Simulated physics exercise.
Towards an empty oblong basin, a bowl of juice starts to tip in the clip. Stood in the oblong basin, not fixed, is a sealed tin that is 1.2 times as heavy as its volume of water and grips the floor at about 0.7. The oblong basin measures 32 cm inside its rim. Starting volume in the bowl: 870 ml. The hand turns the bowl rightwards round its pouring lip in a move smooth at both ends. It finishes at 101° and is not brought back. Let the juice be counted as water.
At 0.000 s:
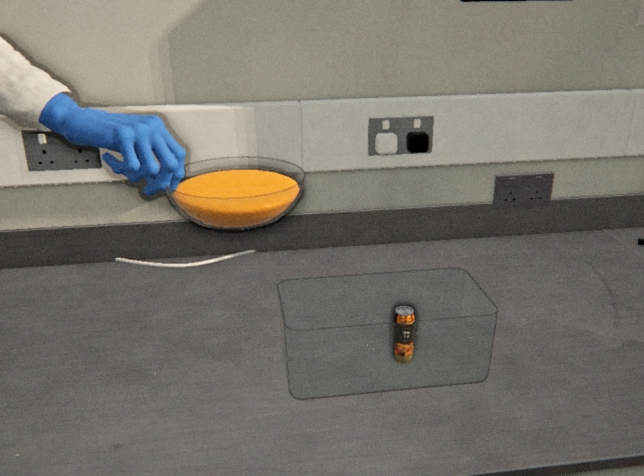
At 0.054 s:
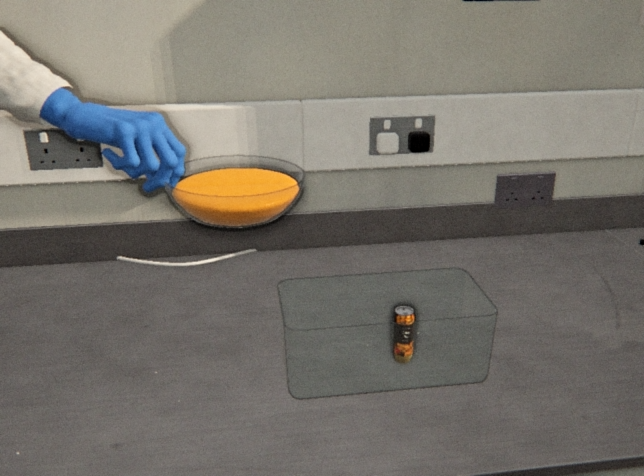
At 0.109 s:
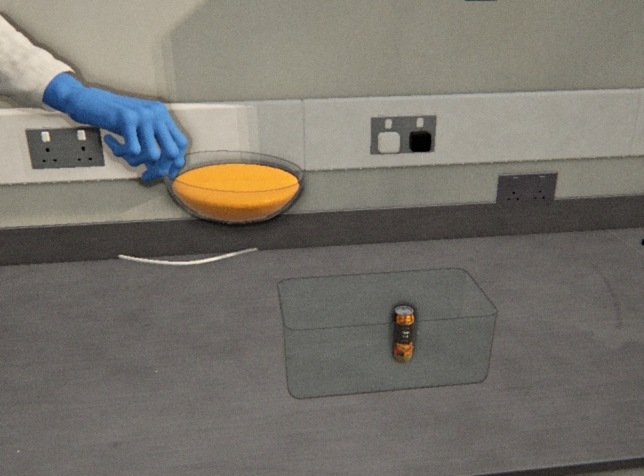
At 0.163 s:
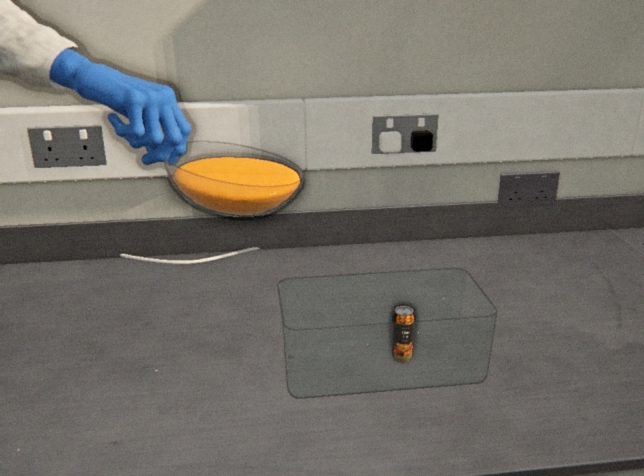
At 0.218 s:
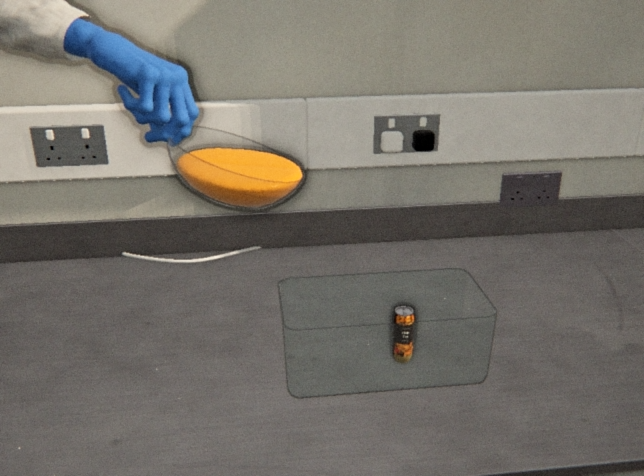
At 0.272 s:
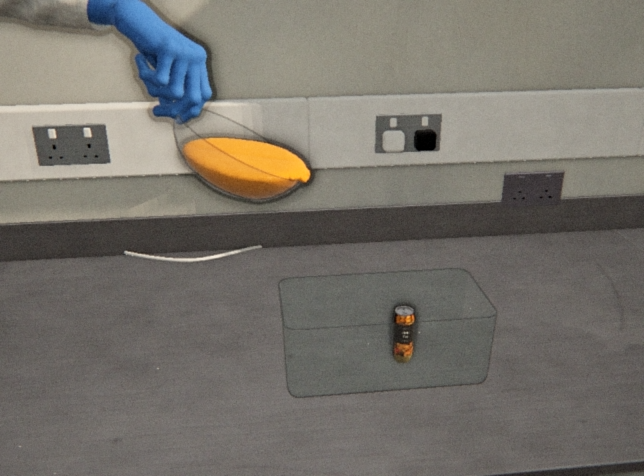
We see a blue-gloved hand holding a clear bowl of orange juice above a grey worktop, near a transparent oblong basin with a small tin standing in it; the hand rises and tilts the bowl steadily rightwards.
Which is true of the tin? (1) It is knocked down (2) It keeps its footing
Option 2: It keeps its footing.
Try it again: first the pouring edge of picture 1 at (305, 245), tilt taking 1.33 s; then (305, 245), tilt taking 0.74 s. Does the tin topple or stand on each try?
Try 1: Still standing; try 2: Tipped over.
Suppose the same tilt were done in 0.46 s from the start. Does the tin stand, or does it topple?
In that case the tin stays vertical.
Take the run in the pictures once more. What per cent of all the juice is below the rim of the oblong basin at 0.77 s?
My estimate is about 92 percent.
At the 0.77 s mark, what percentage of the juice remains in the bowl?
0 in a hundred, give or take.
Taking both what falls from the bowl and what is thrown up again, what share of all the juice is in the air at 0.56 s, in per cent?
Roughly 78 %.
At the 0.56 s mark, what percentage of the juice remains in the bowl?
Around 12 percent.
By 0.56 s the tilt is 87° and 12 per cent is still to pour; the tin stands where it began.
By 0.77 s the tilt is 101° and 0 per cent is still to pour; the tin stands where it began.
By 1.00 s the tilt is 101° and 0 per cent is still to pour; the tin stands where it began.
By 1.24 s the tilt is 101° and 0 per cent is still to pour; the tin stands where it began.
At rest the tin stands where it began.
